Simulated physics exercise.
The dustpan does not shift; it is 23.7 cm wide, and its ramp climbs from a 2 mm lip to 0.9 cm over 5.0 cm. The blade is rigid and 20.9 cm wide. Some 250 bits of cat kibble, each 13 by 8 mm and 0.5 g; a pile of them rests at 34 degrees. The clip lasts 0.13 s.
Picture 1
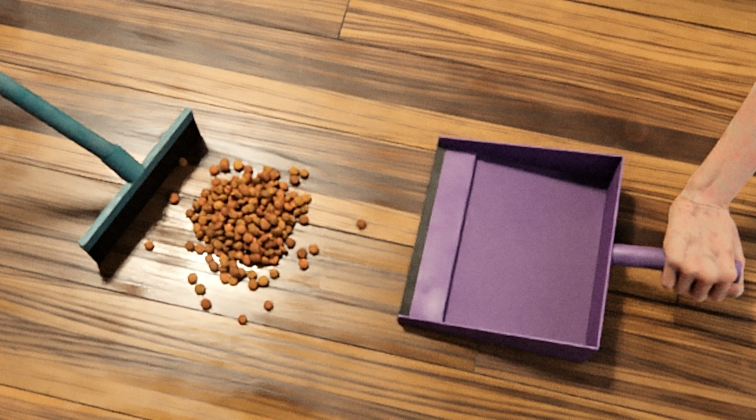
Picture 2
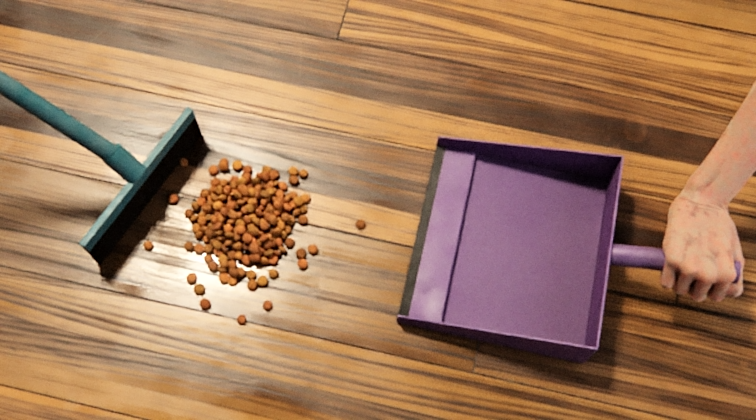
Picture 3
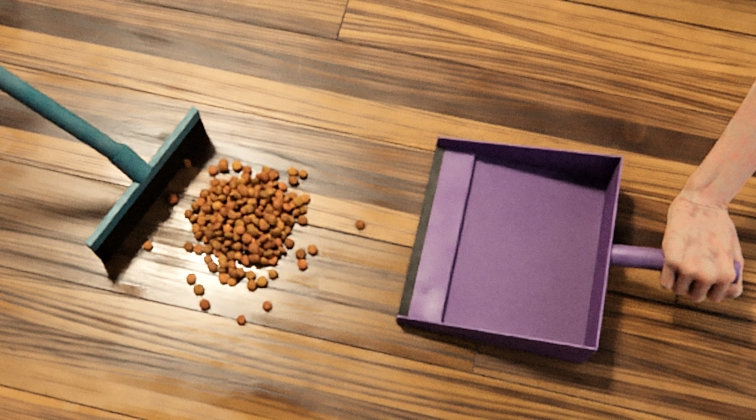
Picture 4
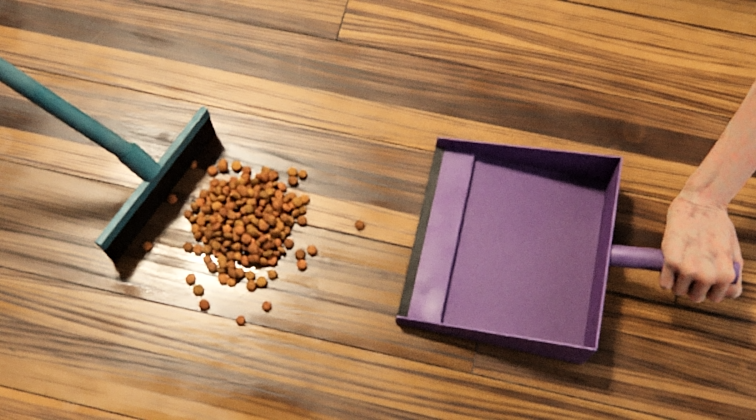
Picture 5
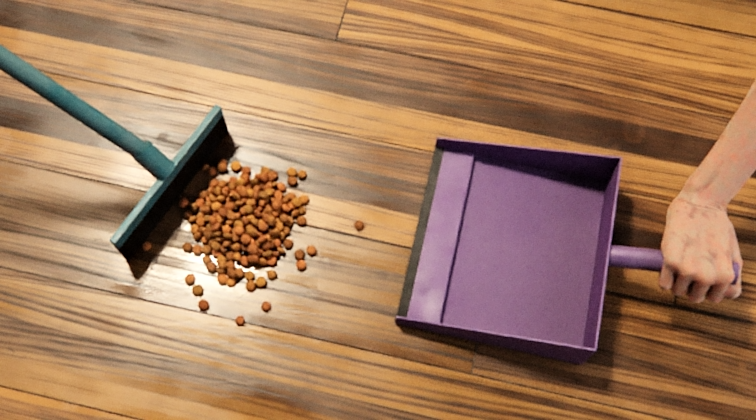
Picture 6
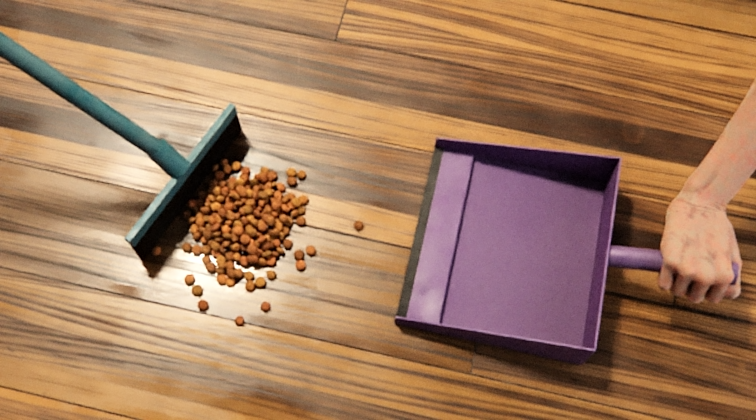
A teal broom-like tool with a flat blade slides slowly rightward across a striped wooden floor to the edge of a pile of brown kibble, nudging a few pieces, while a hand at right holds a purple dustpan still.
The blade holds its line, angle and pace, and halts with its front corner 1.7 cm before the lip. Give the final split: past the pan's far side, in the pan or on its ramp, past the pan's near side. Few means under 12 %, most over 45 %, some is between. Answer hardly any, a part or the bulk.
Far side hardly any, pan hardly any, near side hardly any.
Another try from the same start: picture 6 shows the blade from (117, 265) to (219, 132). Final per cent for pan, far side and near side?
Pan 25, far 0, near 35.
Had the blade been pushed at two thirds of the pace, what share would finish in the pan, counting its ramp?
Then about 0 per cent.
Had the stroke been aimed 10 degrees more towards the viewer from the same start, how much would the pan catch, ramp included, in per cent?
In that case some 10 per cent.
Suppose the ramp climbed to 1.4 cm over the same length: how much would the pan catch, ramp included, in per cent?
In that case some 0 per cent.
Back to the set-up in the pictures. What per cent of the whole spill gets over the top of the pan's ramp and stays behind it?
Some 0 per cent.
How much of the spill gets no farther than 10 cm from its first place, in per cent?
Roughly 40 per cent.
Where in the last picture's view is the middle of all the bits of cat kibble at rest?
At about (363, 252).
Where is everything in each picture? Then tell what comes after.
Blade from (86, 246) to (189, 115), moved 0.0 cm, 0 of the pieces shifted so far; middle of the pieces at (252, 218); pan at (523, 252), in the first picture.
Blade from (87, 246) to (190, 115), moved 0.2 cm, 0 of the pieces shifted so far; middle of the pieces at (251, 218), in the second picture.
Blade from (93, 246) to (196, 115), moved 1.0 cm, 1 of the pieces shifted so far; middle of the pieces at (251, 218), in the third picture.
Blade from (103, 245) to (205, 114), moved 2.2 cm, 1 of the pieces shifted so far; middle of the pieces at (250, 218), in the fourth picture.
Blade from (117, 243) to (218, 113), moved 3.9 cm, 2 of the pieces shifted so far; middle of the pieces at (250, 219), in the fifth picture.
Blade from (132, 241) to (232, 111), moved 5.7 cm, 6 of the pieces shifted so far; middle of the pieces at (249, 219); pan at (520, 254), in the sixth picture.
Then, 0.19 s after the last picture, middle of the blade 16 cm from the lip; 0 % over the lip, far side 0 %, near side 5 %.
Then, 0.31 s after the last picture, middle of the blade 8 cm from the lip; 0 % over the lip, far side 0 %, near side 5 %.
Then, 0.56 s after the last picture, middle of the blade 5 cm from the lip; 5 % over the lip, far side 0 %, near side 5 %.
In the end, far side 0 %, pan 5 %, near side 5 %, in front of the lip or behind the blade 90 %.
